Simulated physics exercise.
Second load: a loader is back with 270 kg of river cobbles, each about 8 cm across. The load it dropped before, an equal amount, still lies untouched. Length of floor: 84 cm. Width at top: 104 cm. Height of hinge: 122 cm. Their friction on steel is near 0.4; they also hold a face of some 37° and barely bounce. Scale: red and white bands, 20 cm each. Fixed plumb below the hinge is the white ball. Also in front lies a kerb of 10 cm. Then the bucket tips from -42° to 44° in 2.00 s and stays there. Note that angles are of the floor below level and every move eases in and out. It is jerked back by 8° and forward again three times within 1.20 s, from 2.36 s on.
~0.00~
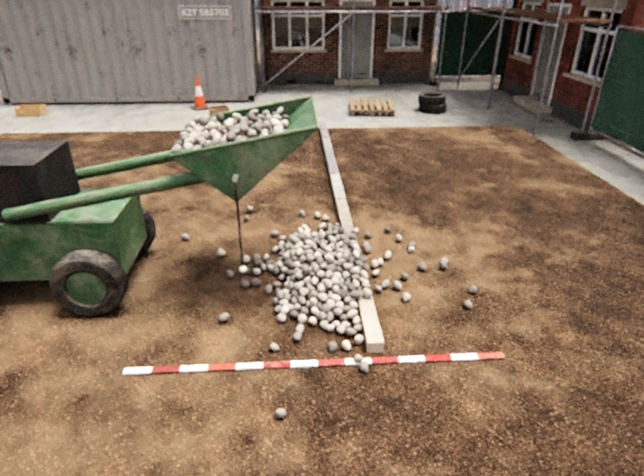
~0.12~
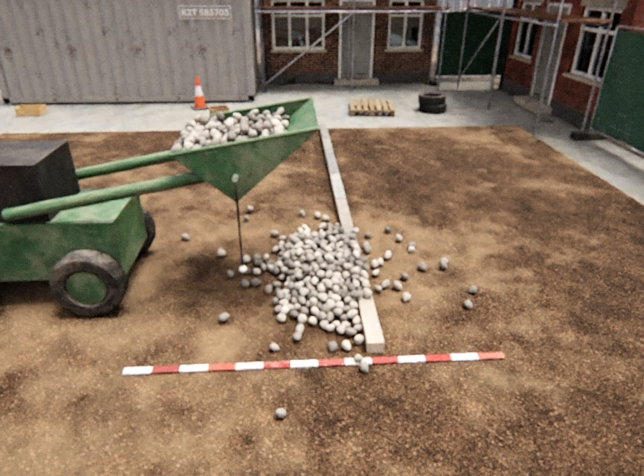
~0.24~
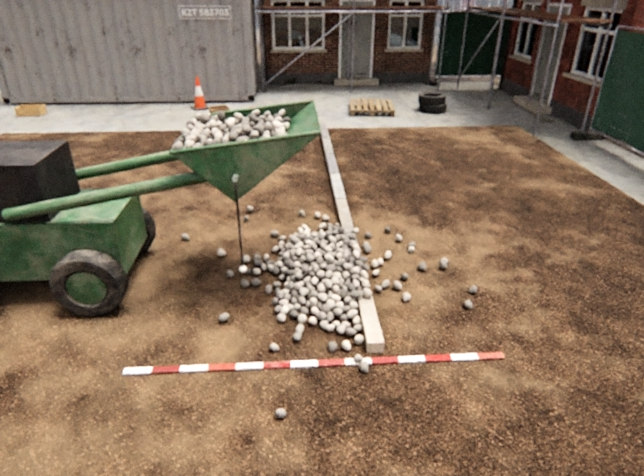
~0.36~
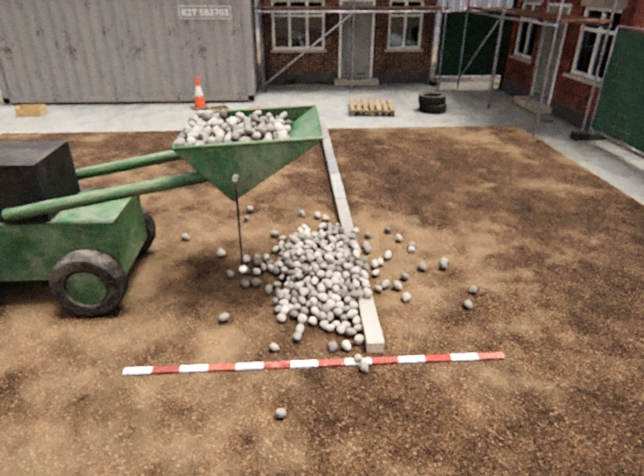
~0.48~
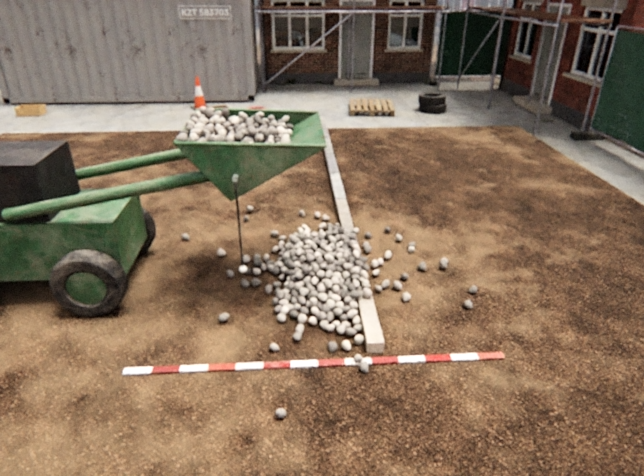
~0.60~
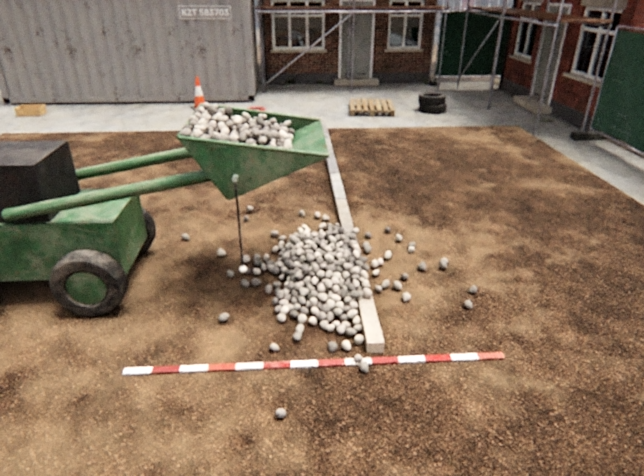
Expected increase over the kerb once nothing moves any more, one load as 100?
About 36 in every hundred.
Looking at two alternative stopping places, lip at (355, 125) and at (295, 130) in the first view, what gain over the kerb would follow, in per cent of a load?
Case one about 80 %, case two about 10 %.
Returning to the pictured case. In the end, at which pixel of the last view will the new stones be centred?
Near (341, 260).
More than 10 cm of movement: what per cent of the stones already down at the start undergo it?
Near 15 per cent, I reckon.
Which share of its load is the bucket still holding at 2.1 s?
It still holds about 10 per cent.
After 1.5 s the floor is at 31°; in per cent of one load, 97 in the bucket, 98 on this side of the kerb, 5 over the kerb; the foremost stones are at (432, 264).
After 2.1 s the floor is at 44°; in per cent of one load, 11 in the bucket, 174 on this side of the kerb, 15 over the kerb; the foremost stones are at (432, 264).
After 4.0 s the floor is at 44°; in per cent of one load, 0 in the bucket, 159 on this side of the kerb, 41 over the kerb; the foremost stones are at (491, 271).
After 6.4 s the floor is at 44°; in per cent of one load, 0 in the bucket, 159 on this side of the kerb, 41 over the kerb; the foremost stones are at (491, 271). Net gain over the kerb, 36.
